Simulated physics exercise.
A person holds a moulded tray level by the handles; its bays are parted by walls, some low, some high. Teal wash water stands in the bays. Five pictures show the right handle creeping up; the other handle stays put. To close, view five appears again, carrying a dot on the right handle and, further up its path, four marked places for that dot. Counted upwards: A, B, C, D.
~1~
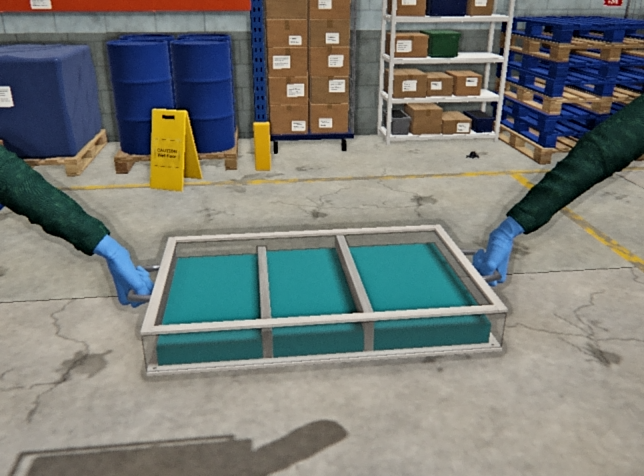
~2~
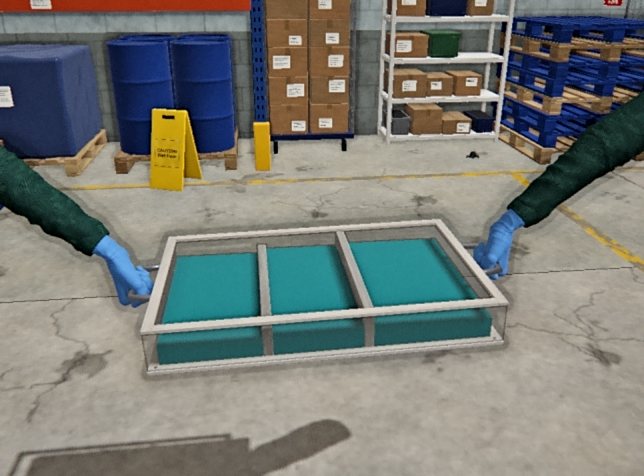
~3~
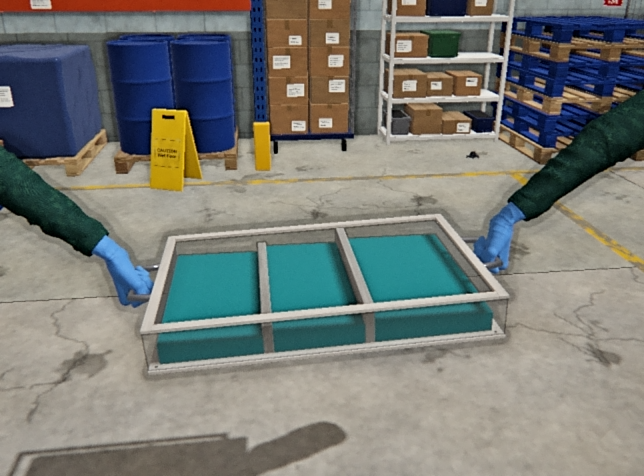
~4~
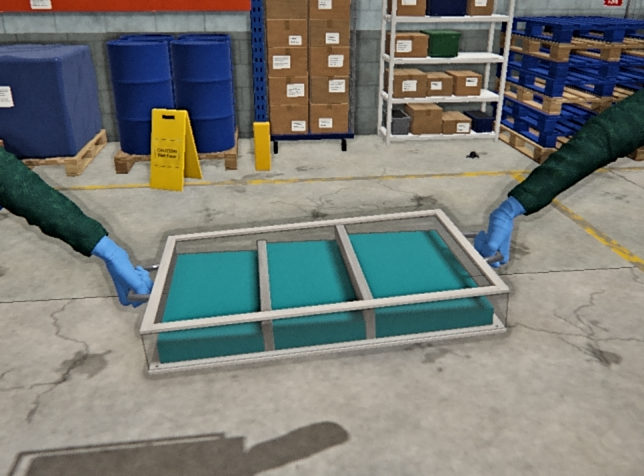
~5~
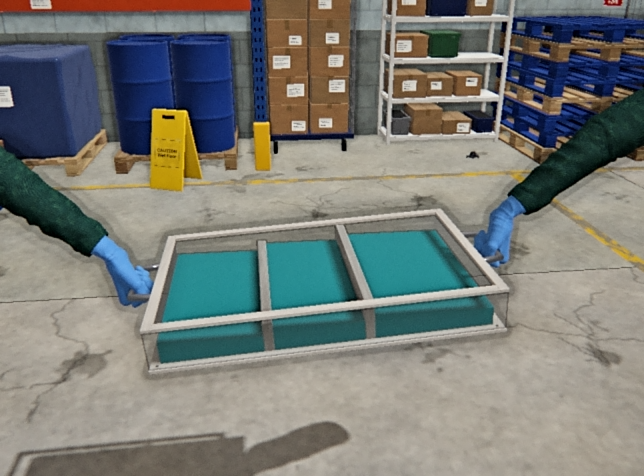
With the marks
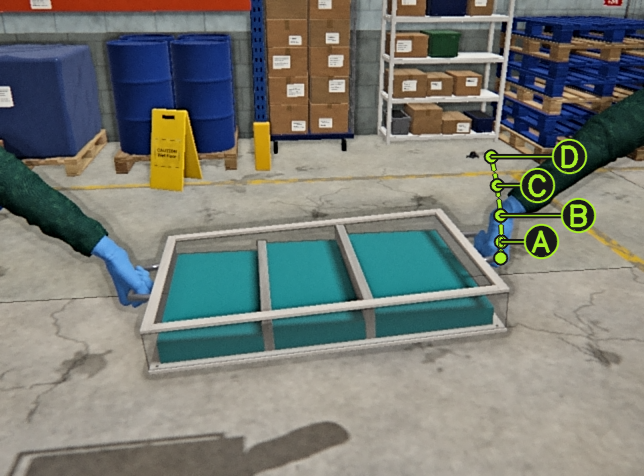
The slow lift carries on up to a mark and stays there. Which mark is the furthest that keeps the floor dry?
C is the one.
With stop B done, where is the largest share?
The right bay.
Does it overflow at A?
No.
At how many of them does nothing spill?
Three of them.
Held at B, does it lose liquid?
No, not at all.
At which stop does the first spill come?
D it is.
On the marked copy, A at (501, 241); B at (500, 215); C at (497, 185); D at (491, 156).
With A, nothing spills; the right bay holds the most.
With B, nothing spills; the right bay holds the most.
With C, nothing spills; the right bay holds the most.
With D, about 10 % goes over the rim.
